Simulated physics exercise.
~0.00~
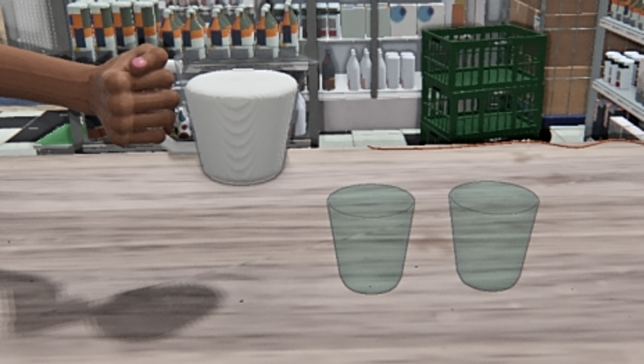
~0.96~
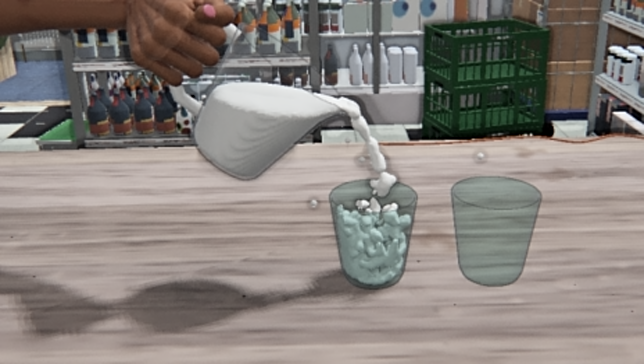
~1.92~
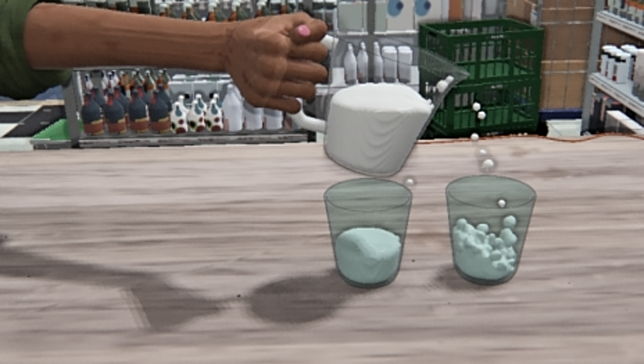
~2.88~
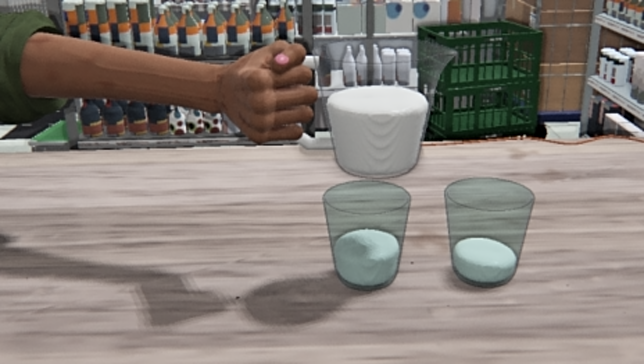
A hand tipped a flared jug of milk over the left of two empty tumblers on a counter, then moved right and poured a smaller amount into the other, ending with the jug level above them and both tumblers partly filled.
